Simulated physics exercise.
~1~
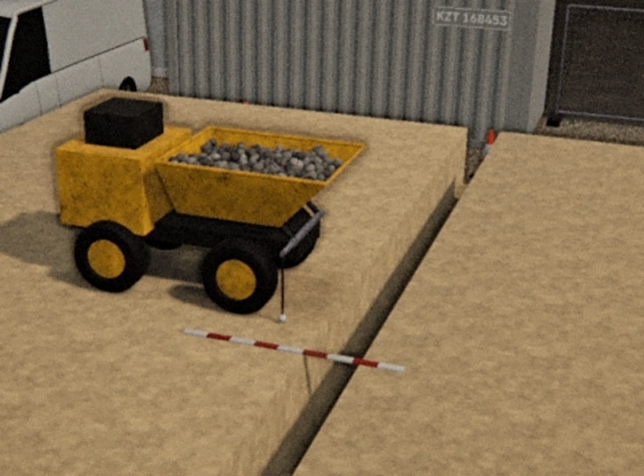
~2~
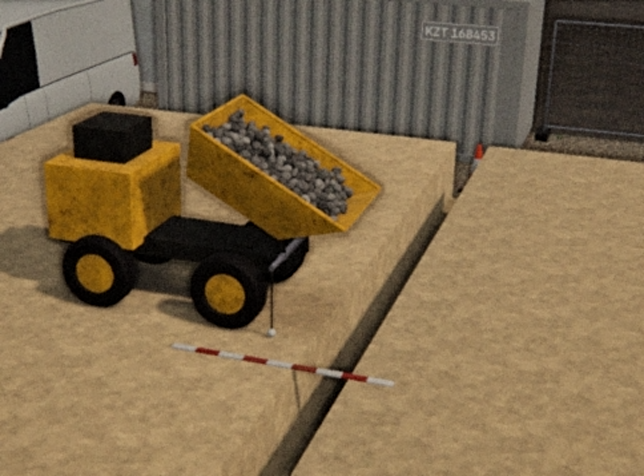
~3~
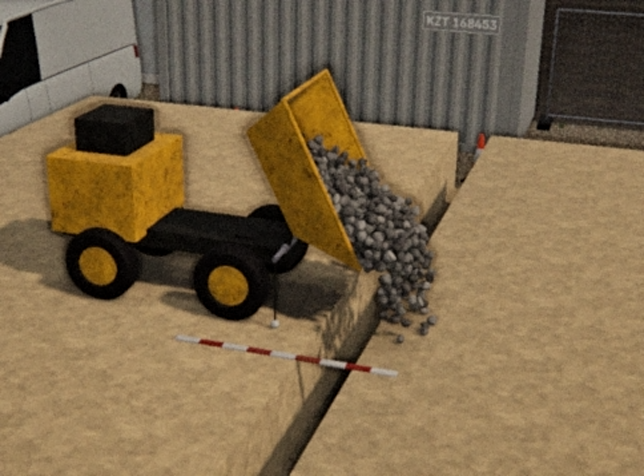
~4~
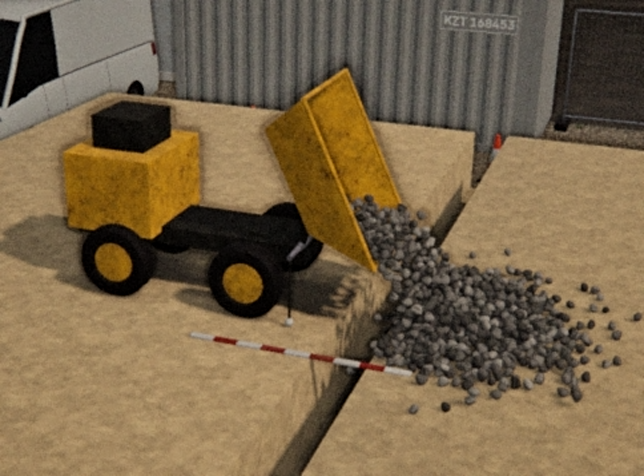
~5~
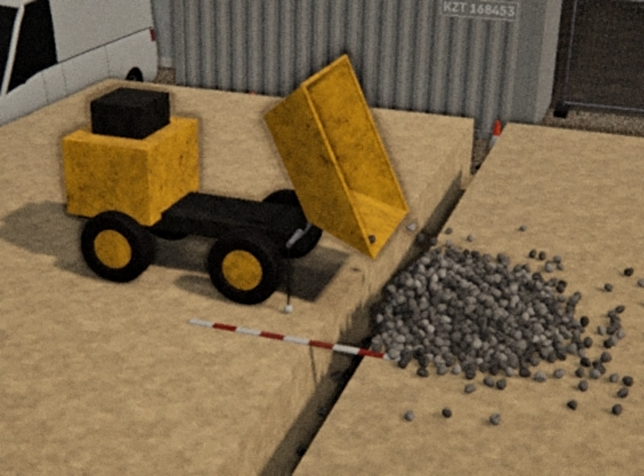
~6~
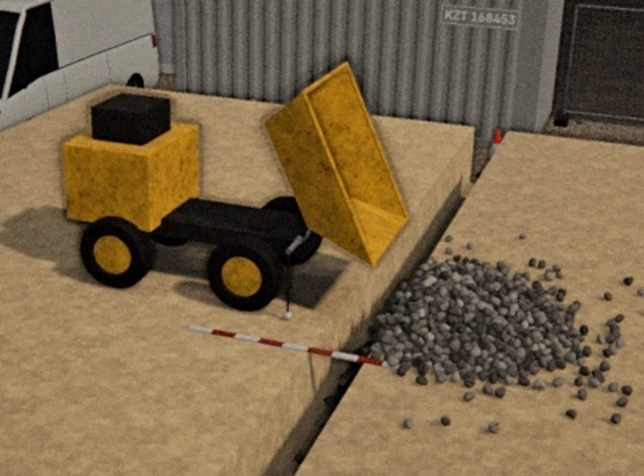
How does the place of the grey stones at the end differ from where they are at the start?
At the start the stones lie in the dumper's yellow skip. At the end they are lower and to the right, mostly in a heap on the sandy ground on the far side of the trench.
